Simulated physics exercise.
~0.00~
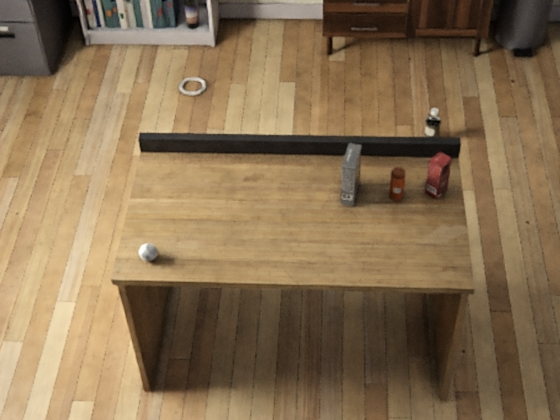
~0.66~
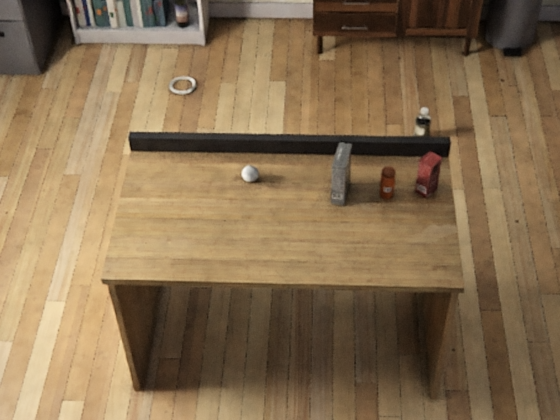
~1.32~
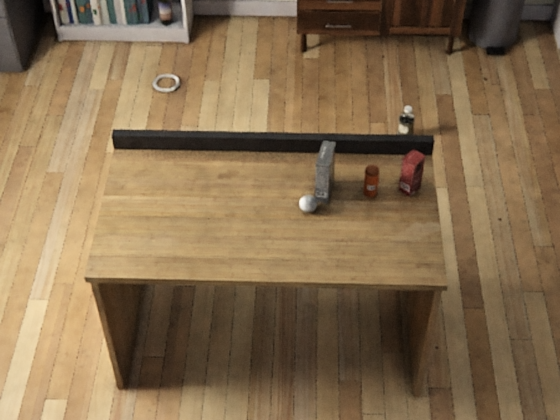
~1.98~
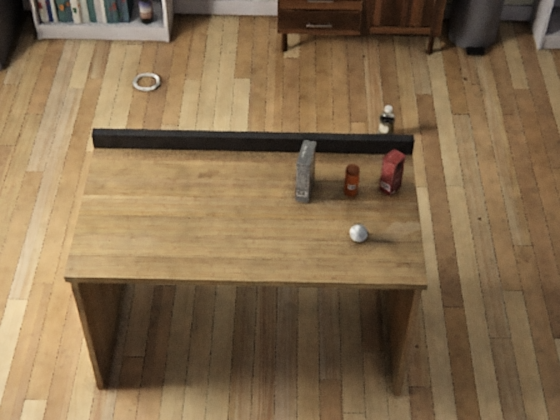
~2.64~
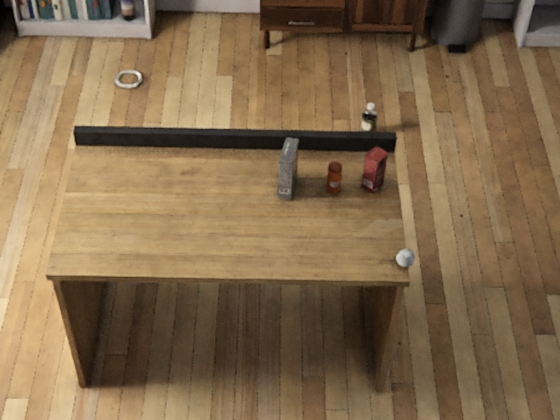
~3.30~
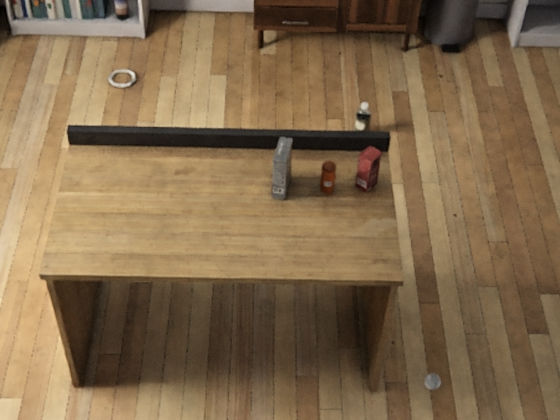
On a wooden table, a white ball rolling past a standing grey packet, dropping off the right side toward the floor.
